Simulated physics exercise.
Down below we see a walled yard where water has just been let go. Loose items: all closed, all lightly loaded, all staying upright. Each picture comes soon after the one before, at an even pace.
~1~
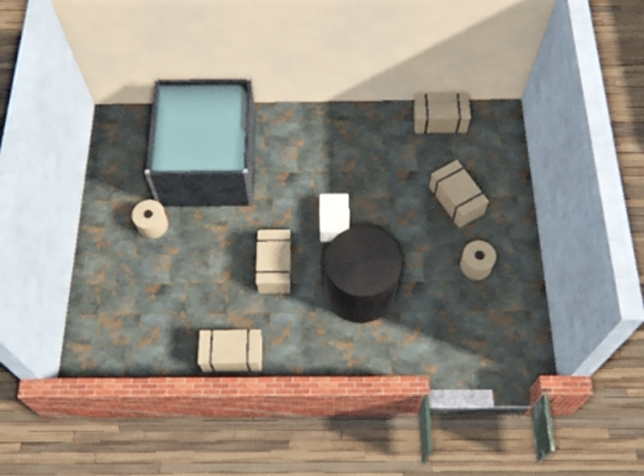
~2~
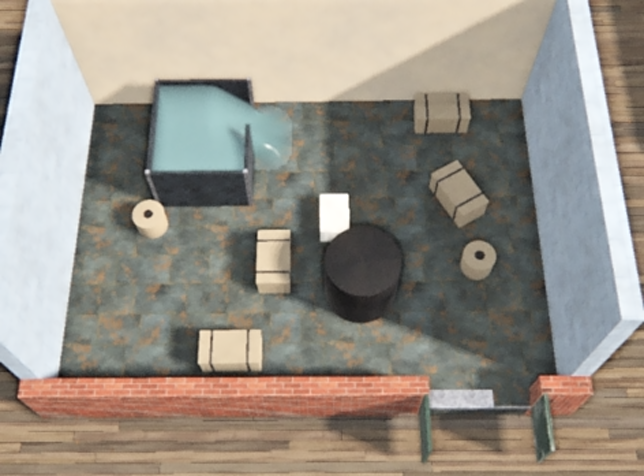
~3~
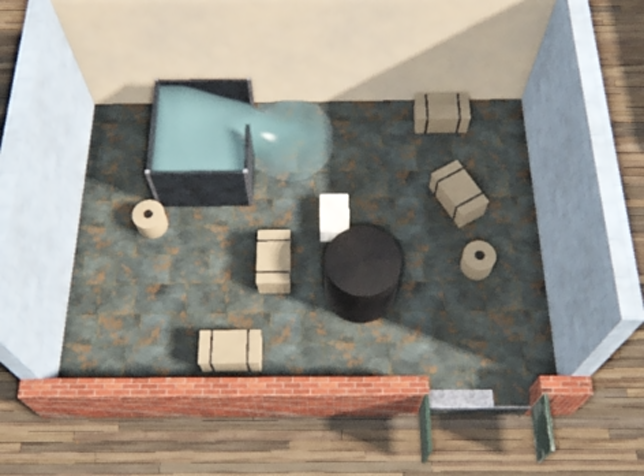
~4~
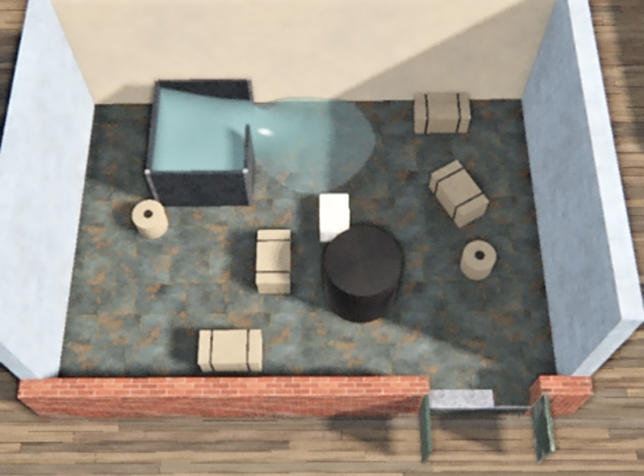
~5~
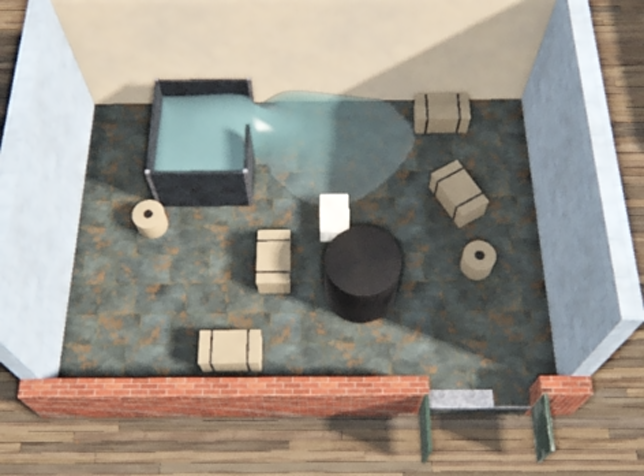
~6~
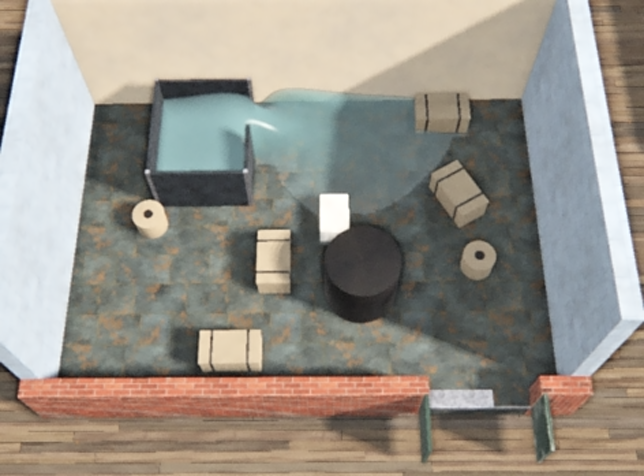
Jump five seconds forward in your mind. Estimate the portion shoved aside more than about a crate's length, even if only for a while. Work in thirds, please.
My answer: One to two thirds.
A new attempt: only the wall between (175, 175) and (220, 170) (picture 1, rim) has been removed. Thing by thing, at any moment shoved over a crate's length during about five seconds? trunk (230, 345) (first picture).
My call: Moved that far.
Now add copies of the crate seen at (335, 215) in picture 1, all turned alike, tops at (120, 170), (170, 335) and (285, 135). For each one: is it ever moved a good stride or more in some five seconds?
The answers, in order, are remains nearby, remains nearby and displaced a stride.
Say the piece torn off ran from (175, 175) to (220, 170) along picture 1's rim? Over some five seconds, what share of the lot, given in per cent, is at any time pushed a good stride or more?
Roughly 10 %.
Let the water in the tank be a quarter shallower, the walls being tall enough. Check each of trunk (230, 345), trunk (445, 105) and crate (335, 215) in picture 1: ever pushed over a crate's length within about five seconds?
Well, in sequence: Not carried that far, carried that far, not carried that far.
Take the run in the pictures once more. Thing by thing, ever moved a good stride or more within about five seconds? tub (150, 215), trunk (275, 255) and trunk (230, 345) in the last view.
First under that distance, second under that distance, third under that distance.
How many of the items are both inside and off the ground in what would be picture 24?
The count is 1.
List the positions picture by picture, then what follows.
The first frame shows a tub at (148, 214) rests on the ground; a trunk at (230, 347) rests on the ground; 0 of 7 have shifted.
The second frame shows a tub at (148, 214), on the bottom; a trunk at (230, 347) rests on the ground; 0 of 7 have shifted.
The third frame shows a tub at (148, 214), on the bottom; a trunk at (230, 347), on the bottom; 0 of 7 have shifted.
The fourth frame shows a tub at (148, 214) rests on the ground; a trunk at (230, 347) rests on the ground; 0 of 7 have shifted.
The fifth frame shows a tub at (148, 214), on the bottom; a trunk at (230, 347) rests on the ground; 0 of 7 have shifted.
The sixth frame shows a tub at (148, 214), on the bottom; a trunk at (230, 347) rests on the ground; 0 of 7 have shifted.
A moment on, 0 of 7 are well off their spots; 0 afloat.
Next, 2 of 7 are well off their spots; 2 afloat.
Later, 3 of 7 are well off their spots; 1 afloat.
In the end, 3 of 7 are well off their spots, and 3 have been at some point; 0 afloat.
